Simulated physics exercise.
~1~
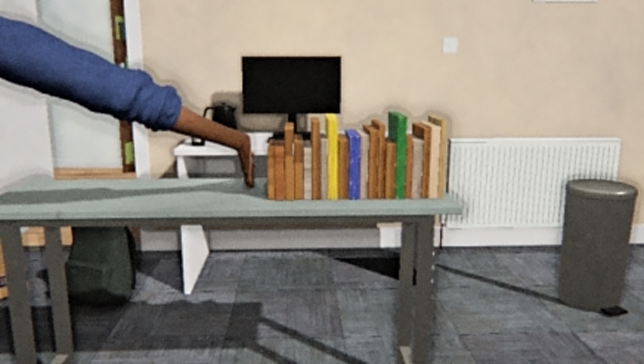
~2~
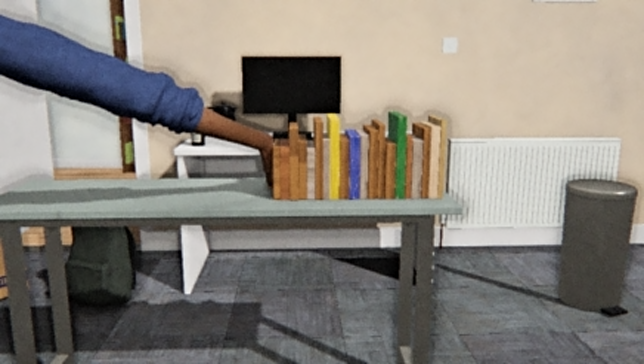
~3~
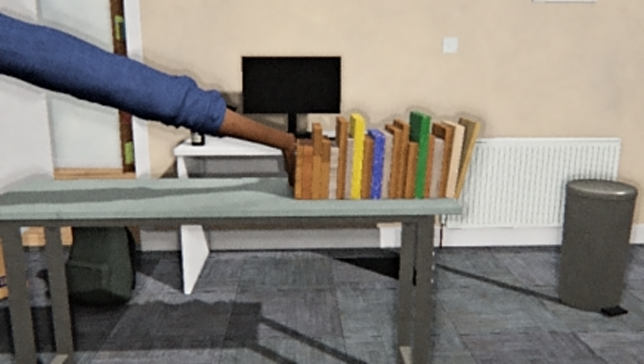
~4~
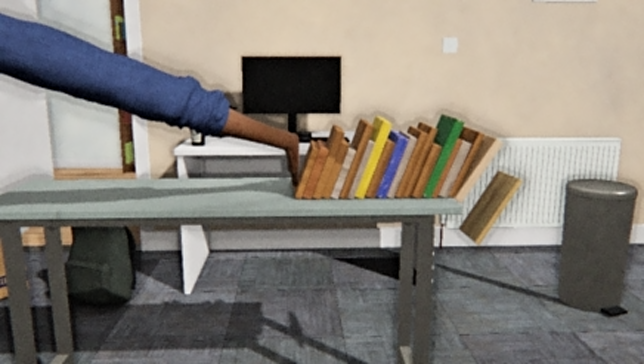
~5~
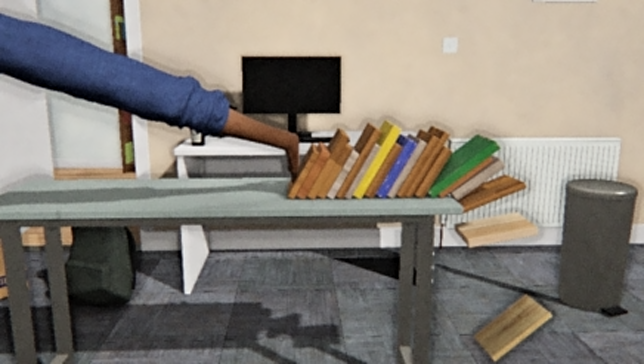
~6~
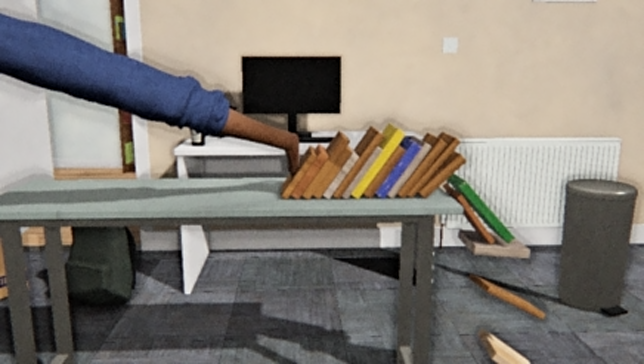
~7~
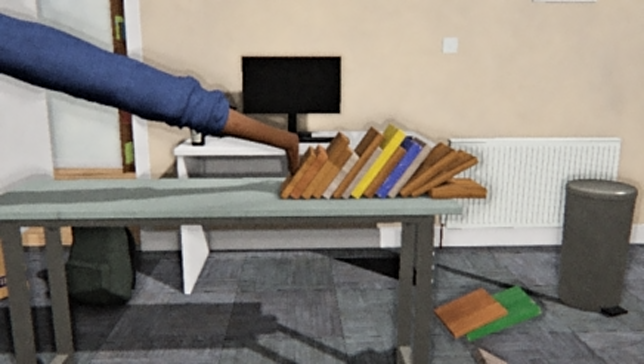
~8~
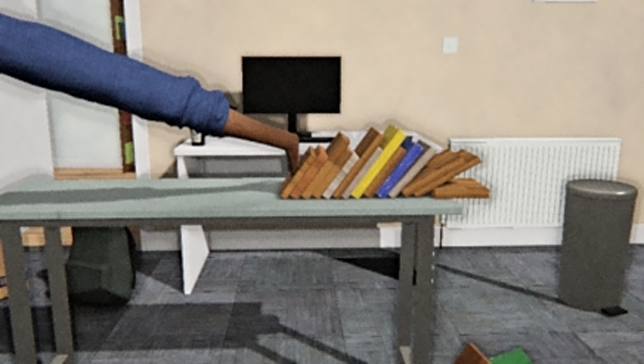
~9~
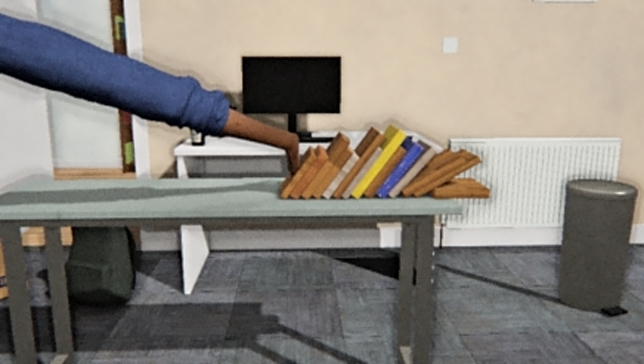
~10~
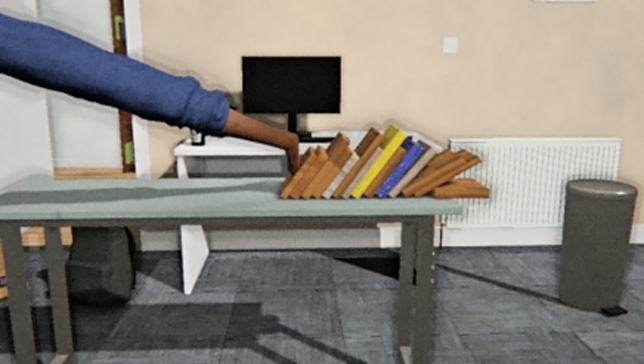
A hand at the end of a blue-sleeved arm reaches in from the left over a grey-green table, seen side-on in a room with a dark monitor, a white radiator and a grey bin at right. It meets a row of upright boards, mostly brown, with yellow, blue and green ones among them. The hand pushes the row right, and the boards tilt rightward as the end ones tip off the edge. The green board follows them, tumbling to the floor and sliding out of view. The hand stays still against the remaining boards, which rest leaning, yellow and blue among them.
